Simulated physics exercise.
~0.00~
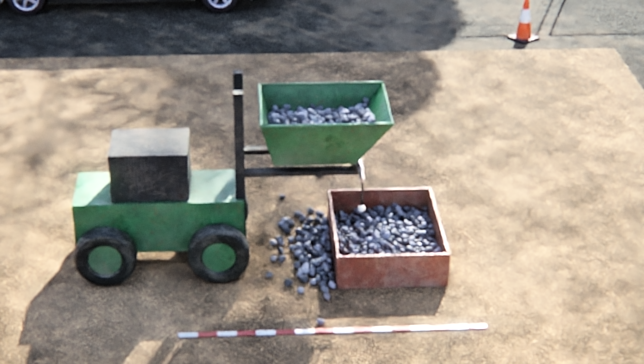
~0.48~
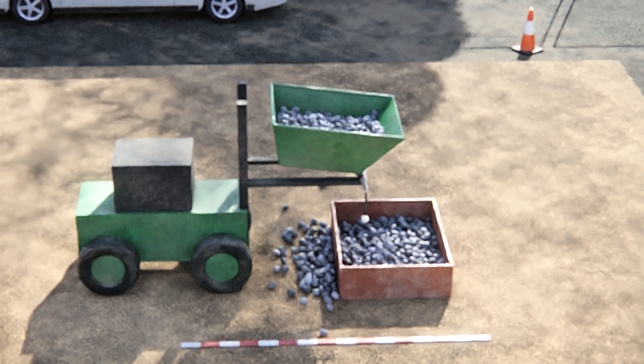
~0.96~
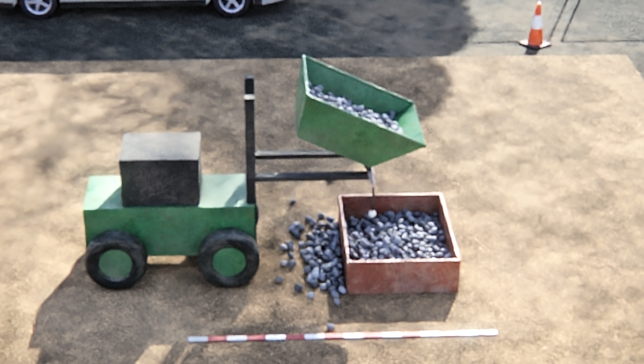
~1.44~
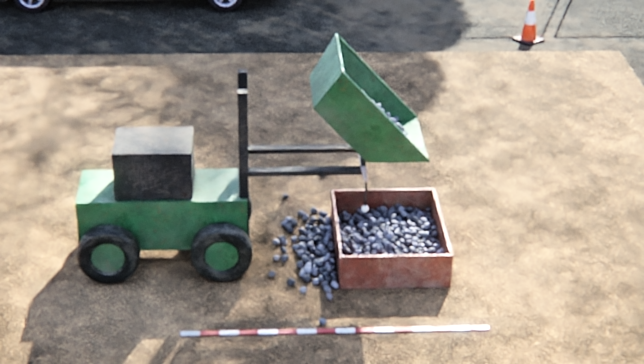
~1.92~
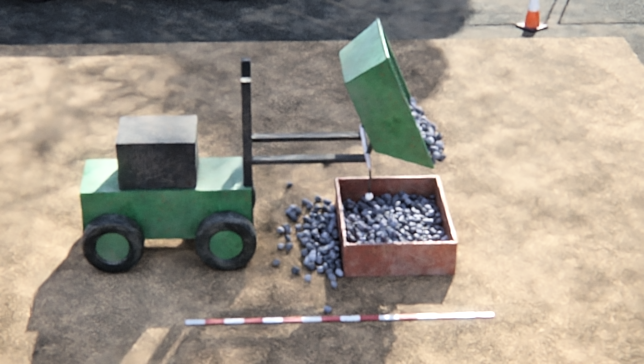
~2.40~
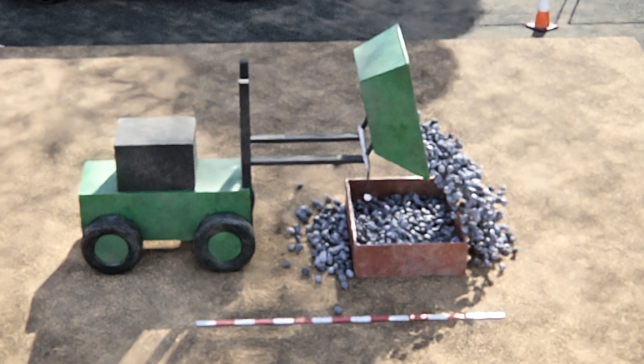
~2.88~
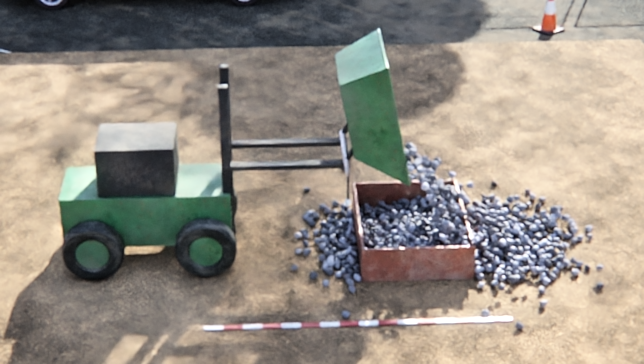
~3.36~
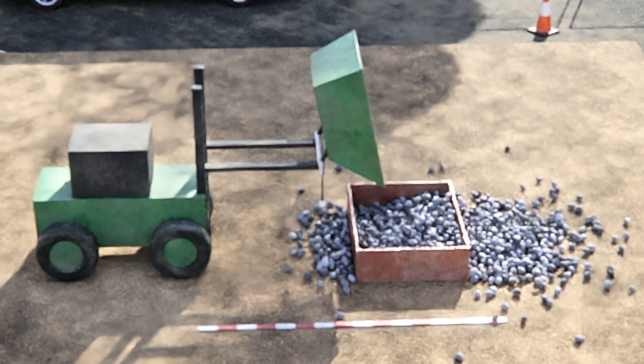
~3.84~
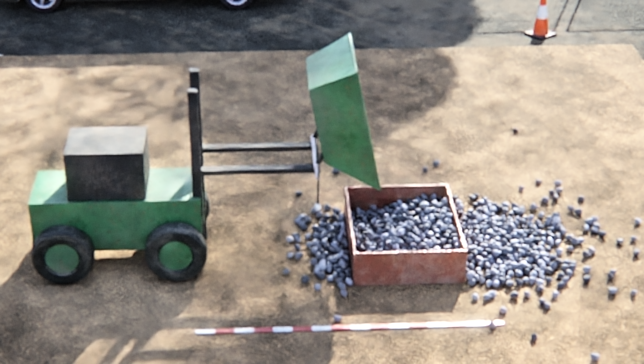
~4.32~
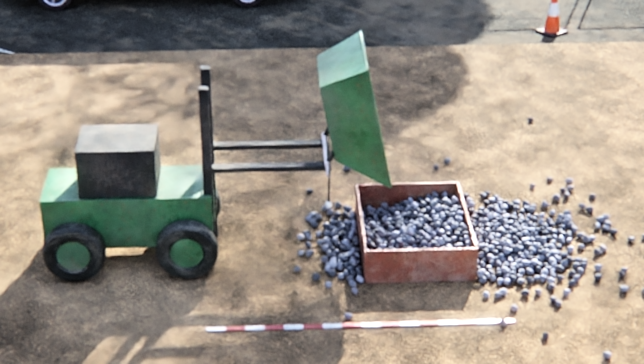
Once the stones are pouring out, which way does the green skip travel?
The skip moves to the left, along with the forklift as it draws back from the bin.
In this clip, a green forklift tips a skip of dark stones above a partly filled reddish bin, then draws back to the left; stones heap in the bin and spill widely to its right, and the emptied skip stays steeply tilted.
